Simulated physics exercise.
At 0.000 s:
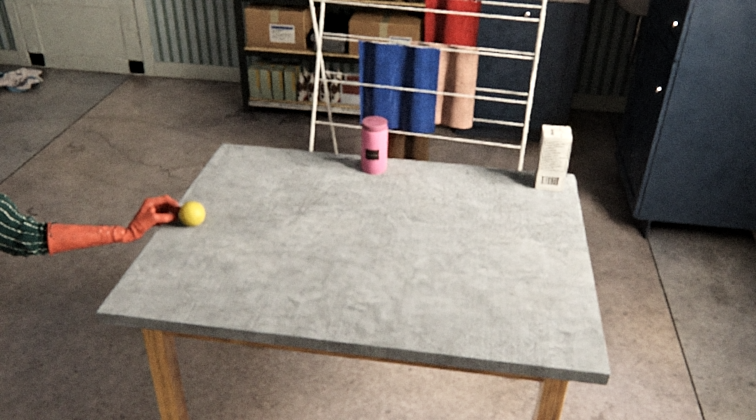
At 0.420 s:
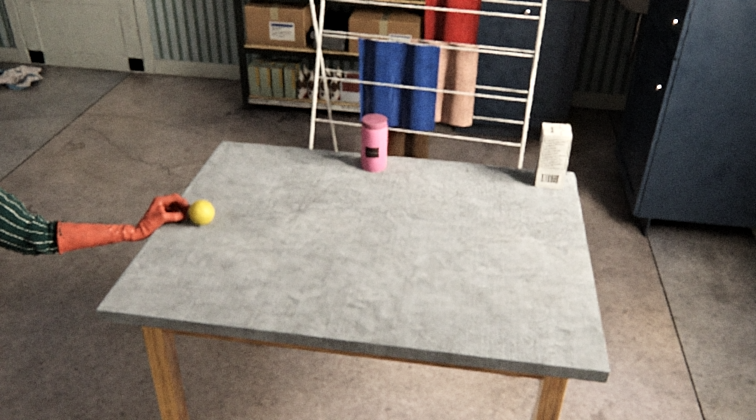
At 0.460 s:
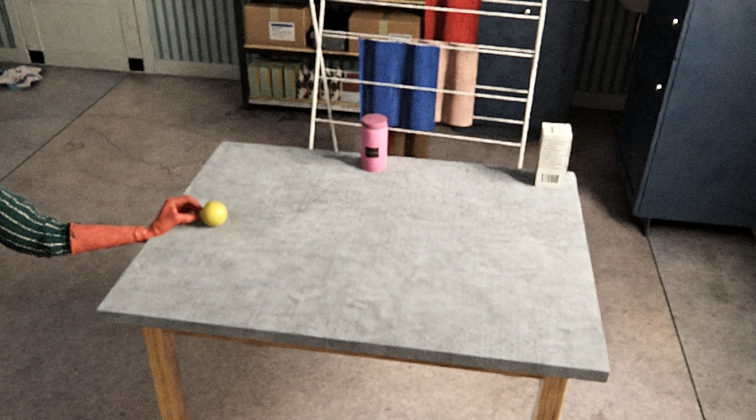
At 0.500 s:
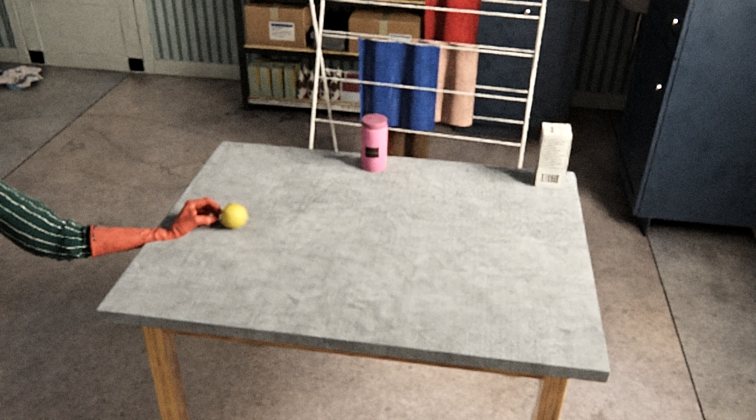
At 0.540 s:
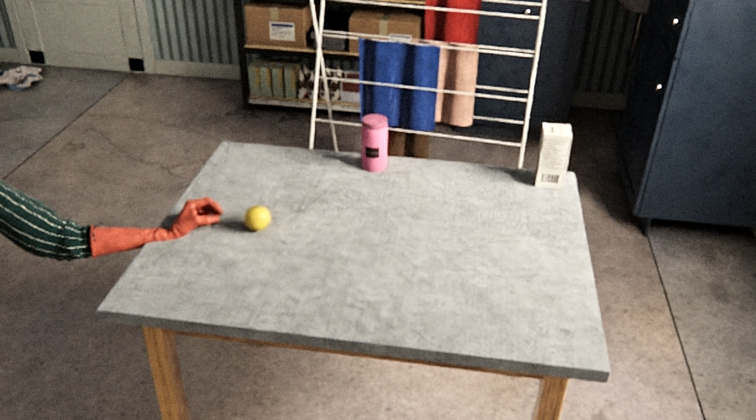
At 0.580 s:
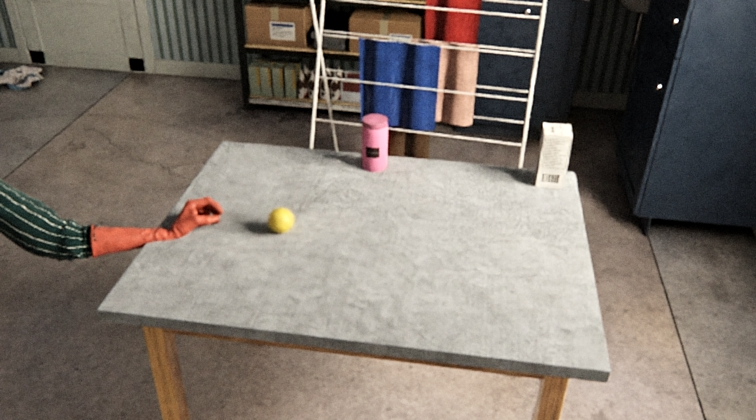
Yellow lemon pushed rightward across a grey table by a red-gloved hand, then leaving the fingers and moving on alone.
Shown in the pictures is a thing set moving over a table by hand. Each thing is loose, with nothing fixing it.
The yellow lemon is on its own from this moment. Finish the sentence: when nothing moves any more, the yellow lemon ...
... is no longer on the table.
By 0.88 s, yellow lemon moved well along near (456, 238).
By 1.18 s, yellow lemon now off the table.
By 1.48 s, things are still on the move.
When it is over (1.7 s), off the table, yellow lemon.
